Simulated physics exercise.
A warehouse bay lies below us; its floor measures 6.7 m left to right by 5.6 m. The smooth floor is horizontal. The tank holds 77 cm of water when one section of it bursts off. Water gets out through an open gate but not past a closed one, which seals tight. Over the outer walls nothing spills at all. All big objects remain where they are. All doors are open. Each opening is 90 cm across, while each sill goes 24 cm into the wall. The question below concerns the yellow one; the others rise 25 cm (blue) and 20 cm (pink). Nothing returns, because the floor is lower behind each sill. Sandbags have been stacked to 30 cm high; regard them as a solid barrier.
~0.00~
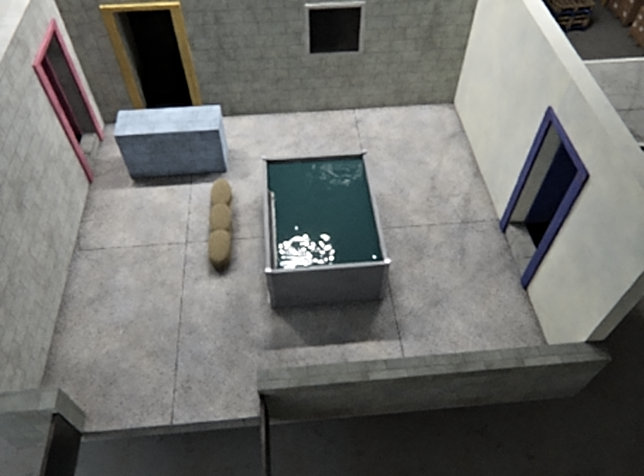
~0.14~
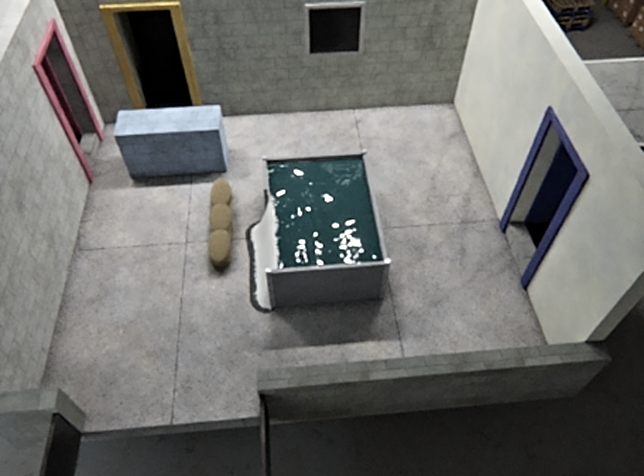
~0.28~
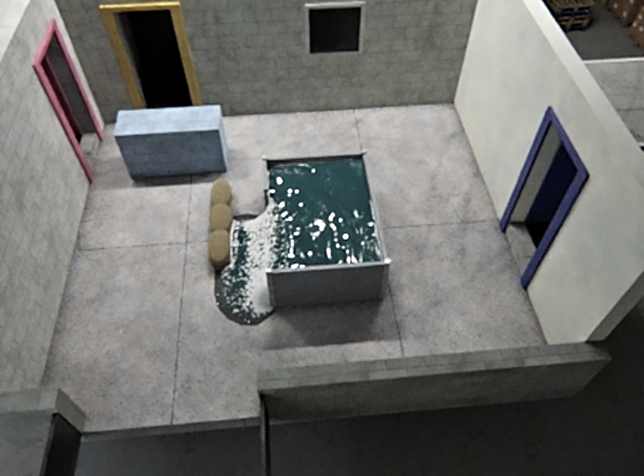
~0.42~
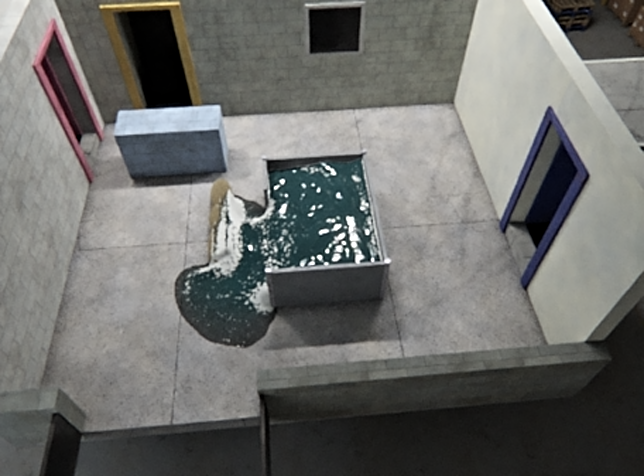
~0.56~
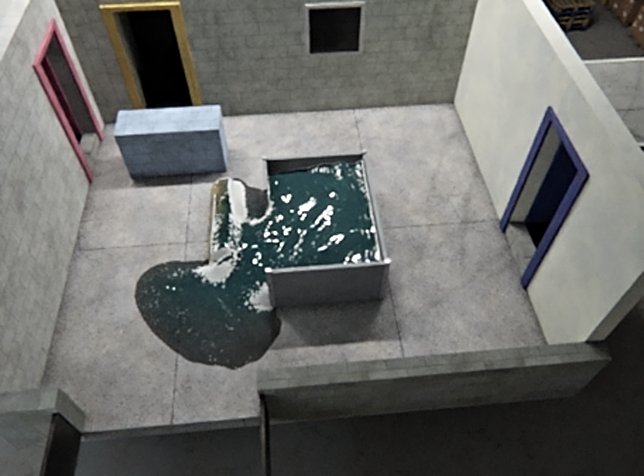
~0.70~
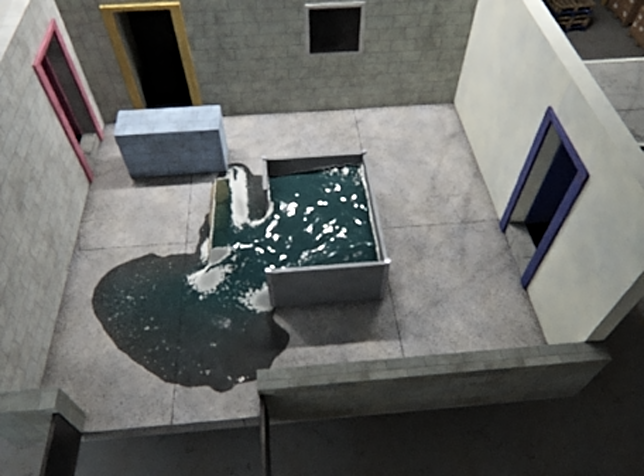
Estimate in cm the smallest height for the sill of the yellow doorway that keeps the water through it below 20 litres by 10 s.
I would say 7 cm.
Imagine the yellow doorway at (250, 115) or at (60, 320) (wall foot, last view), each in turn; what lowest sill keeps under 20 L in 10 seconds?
First place around 13.5 cm, second around 23 cm.
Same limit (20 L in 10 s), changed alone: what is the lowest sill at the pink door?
For the pink door, about 7.5 cm.
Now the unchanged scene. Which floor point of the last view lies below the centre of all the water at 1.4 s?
Approximately (258, 259).
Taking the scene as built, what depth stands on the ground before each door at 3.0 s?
Door by door in cm - blue 0, yellow 3, pink 7.
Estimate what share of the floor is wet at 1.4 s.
About 40 per cent.
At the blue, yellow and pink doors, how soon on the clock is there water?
Times: Blue = 6.0 s, yellow = 2.0 s, pink = 2.2 s.
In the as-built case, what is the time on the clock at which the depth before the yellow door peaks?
Crest at t of about 5.5 s.
After 1.4 s water covers 40 % of the floor, deepest (68 cm) near (34, 417); it has not reached the yellow door.
After 3.0 s water covers 50 % of the floor, deepest (24 cm) near (239, 251); 3 cm at the yellow door, 0 litres in over its 18 cm sill.
After 10.0 s water covers 85 % of the floor, deepest (9 cm) near (415, 130); 6 cm at the yellow door, 0 litres in over its 18 cm sill.
At the yellow door as built, the water arrived by 2.1 s and peaked near 13 cm at 5.4 s.
With a sill of 6 cm, 32 litres would have come in within the 10 s; with 8 cm, 14 litres. So under 20 litres takes about 7 cm.
